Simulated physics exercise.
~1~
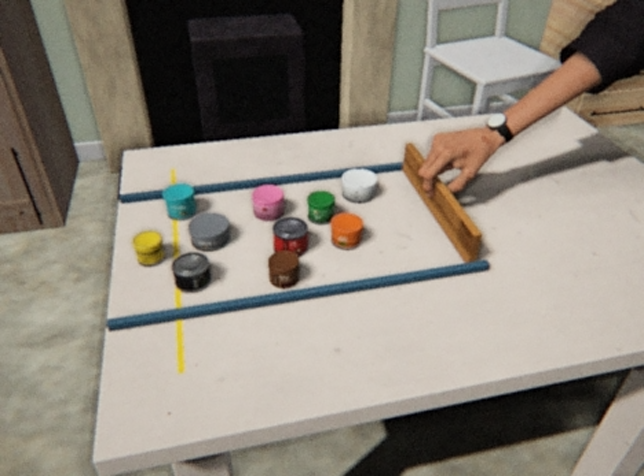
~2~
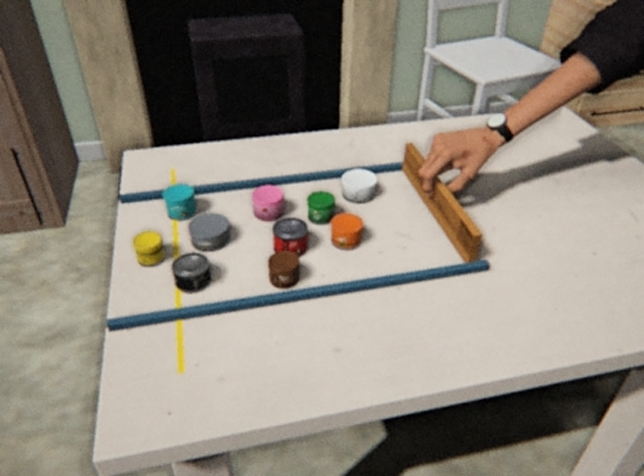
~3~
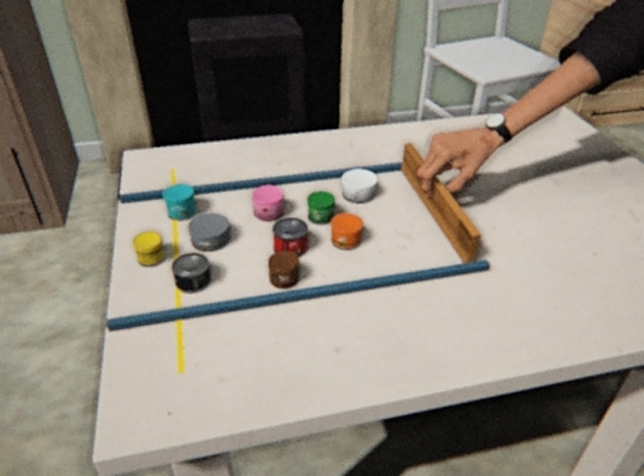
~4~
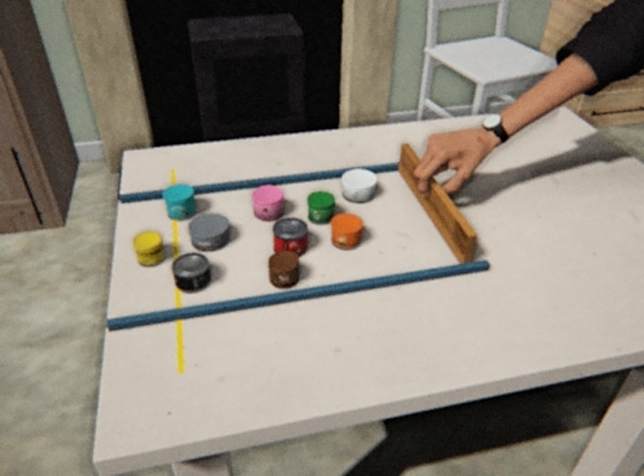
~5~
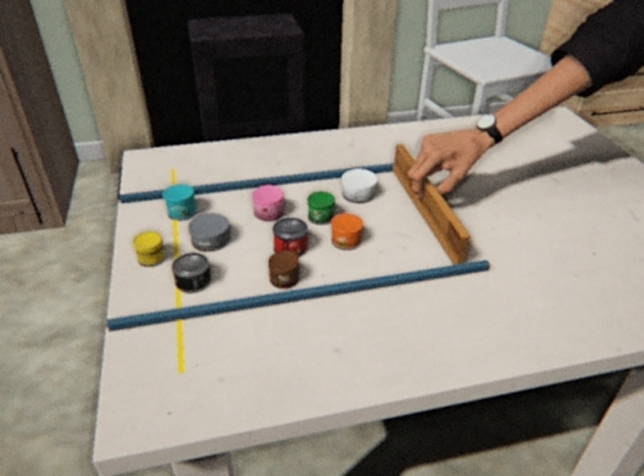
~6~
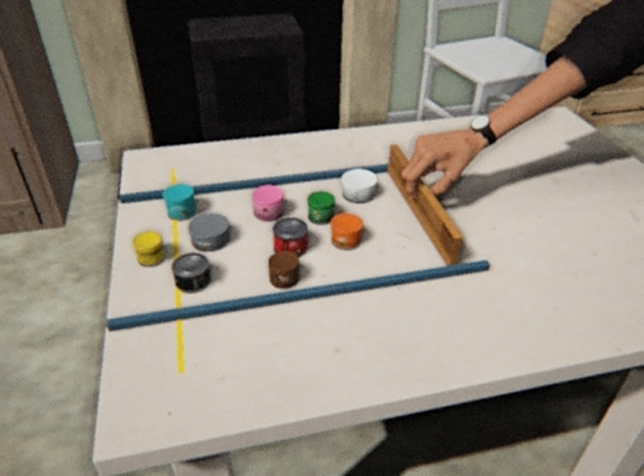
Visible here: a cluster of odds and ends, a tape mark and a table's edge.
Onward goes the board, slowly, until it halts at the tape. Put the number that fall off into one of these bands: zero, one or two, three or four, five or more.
That is one or two.
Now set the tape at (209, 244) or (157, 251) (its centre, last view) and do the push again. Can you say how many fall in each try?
Counts per try: 0 and 5.
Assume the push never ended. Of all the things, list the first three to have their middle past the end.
Order, earliest first: Yellow tin, turquoise tin, red tin.
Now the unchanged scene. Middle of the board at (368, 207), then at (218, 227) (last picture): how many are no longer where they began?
That makes 1 at the first spot and 10 at the second.
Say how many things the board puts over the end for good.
Result - number fallen: 1.
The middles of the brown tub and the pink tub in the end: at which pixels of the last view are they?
In the last picture the first middle sits at (161, 289) and the other at (131, 222).
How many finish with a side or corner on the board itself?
Count recorded: 4.
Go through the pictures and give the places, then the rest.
In the first frame, yellow tin (150, 249); turquoise tin (180, 202); black pot (192, 272); board (437, 198); tape (176, 248).
In the second frame, turquoise tin (180, 202); grey tin (210, 232).
In the third frame, black pot (192, 273); brown tub (284, 270).
In the fourth frame, yellow tin (150, 249); white tin (359, 187).
In the fifth frame, turquoise tin (180, 202); orange tin (347, 232).
In the sixth frame, yellow tin (150, 249); turquoise tin (180, 202); black pot (192, 273); board (420, 200); tape (176, 248).
A little later, none off yet; yellow tin at rest near (150, 249); turquoise tin at rest near (180, 202); black pot at rest near (192, 273).
When it is over, the number that fall off is one or two; down, yellow tin.
